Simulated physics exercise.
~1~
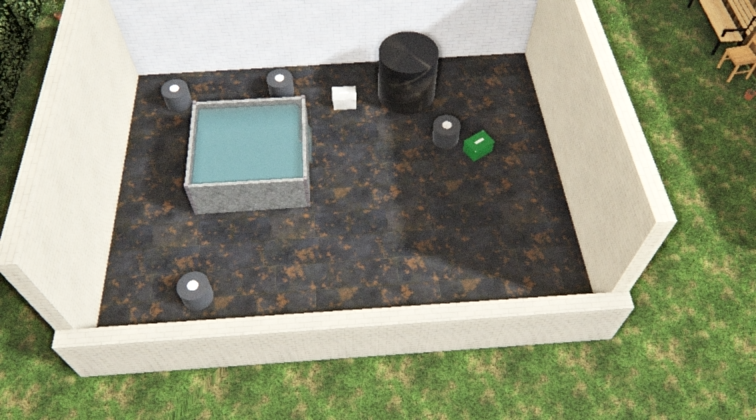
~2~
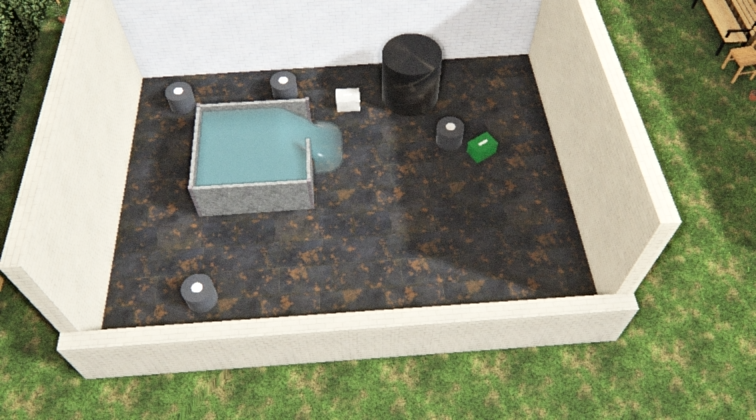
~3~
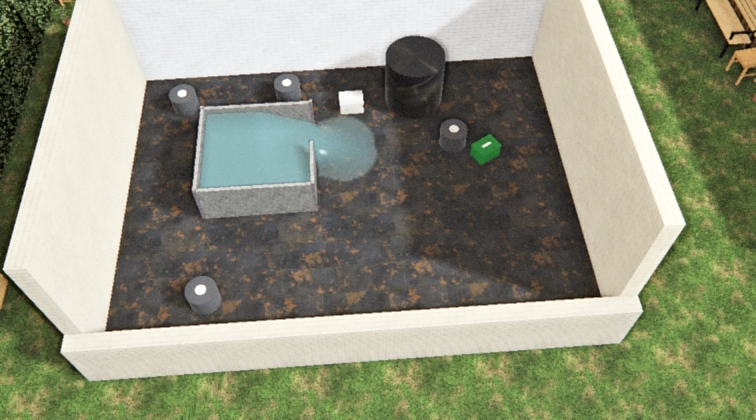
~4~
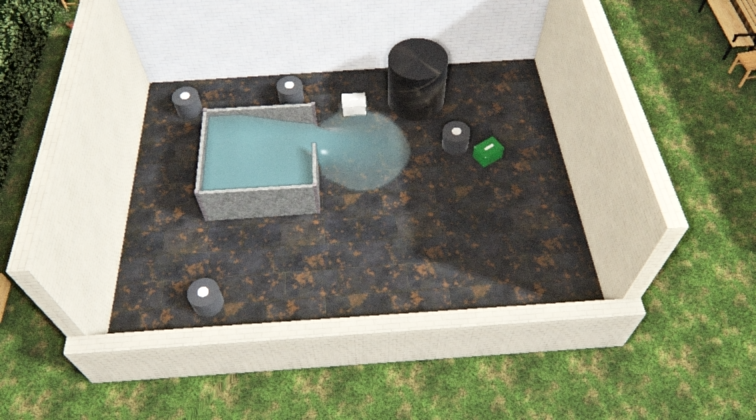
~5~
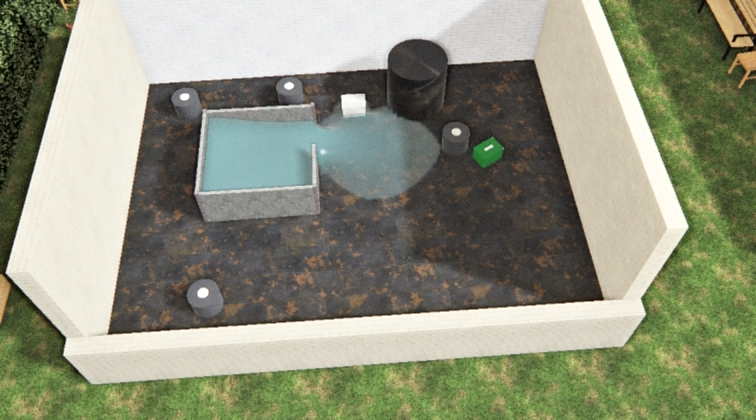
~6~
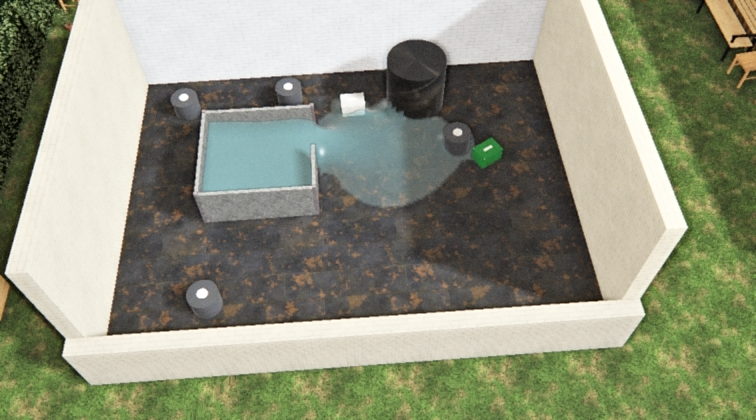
In a walled yard, water pours from a stone basin's right side and spreads across the dark floor.
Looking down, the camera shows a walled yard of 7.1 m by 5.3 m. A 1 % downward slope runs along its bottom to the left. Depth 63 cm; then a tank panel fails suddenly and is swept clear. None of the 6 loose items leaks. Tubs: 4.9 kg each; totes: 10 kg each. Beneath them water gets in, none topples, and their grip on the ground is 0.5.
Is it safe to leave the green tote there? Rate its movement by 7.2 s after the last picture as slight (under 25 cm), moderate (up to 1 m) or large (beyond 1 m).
Large.
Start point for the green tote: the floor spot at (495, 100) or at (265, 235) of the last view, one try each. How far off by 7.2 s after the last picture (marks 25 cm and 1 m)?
Swept far; nearly still.
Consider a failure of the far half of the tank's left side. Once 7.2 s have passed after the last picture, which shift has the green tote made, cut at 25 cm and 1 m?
So the green tote keeps its position.
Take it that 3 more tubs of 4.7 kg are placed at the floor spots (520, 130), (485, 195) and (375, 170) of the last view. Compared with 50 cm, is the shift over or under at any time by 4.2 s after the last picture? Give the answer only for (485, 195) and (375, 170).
Order kept: Exceeds it, exceeds it.
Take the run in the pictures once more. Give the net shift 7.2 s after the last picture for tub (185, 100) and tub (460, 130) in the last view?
In turn: 0 cm, 120 cm.
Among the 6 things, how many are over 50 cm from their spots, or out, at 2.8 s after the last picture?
By then the count is 3.
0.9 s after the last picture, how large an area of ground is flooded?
About 13 m2 is covered.
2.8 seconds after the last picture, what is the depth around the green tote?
Around 7 cm.
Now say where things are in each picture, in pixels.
The green tote at (479, 141), on the bottom; water covers 2.6 m2; 0 of 6 have shifted, in the first picture.
The green tote at (483, 143), on the bottom; 3.1 m2 under water; 0 of 6 have shifted, in the second picture.
The green tote at (487, 145), on the bottom; 3.8 m2 under water; 0 of 6 have shifted, in the third picture.
The green tote at (489, 147), on the bottom; 4.7 m2 under water; 0 of 6 have shifted, in the fourth picture.
The green tote at (489, 148) rests on the ground; 5.6 m2 under water; 0 of 6 have shifted, in the fifth picture.
The green tote at (488, 149) rests on the ground; water covers 6.4 m2; 0 of 6 have shifted, in the sixth picture.
Then, 0.9 s after the last picture the green tote is near (519, 153), 0.5 m from its start, aground; 1 afloat.
Then, 2.8 s after the last picture the green tote is near (545, 272), 2.4 m from its start, aground; 1 afloat.
Then, 4.8 s after the last picture the green tote is near (431, 282), 2.7 m from its start, aground; 1 afloat.
Then, 7.2 s after the last picture the green tote is near (395, 272), 2.8 m from its start, aground; 1 afloat.
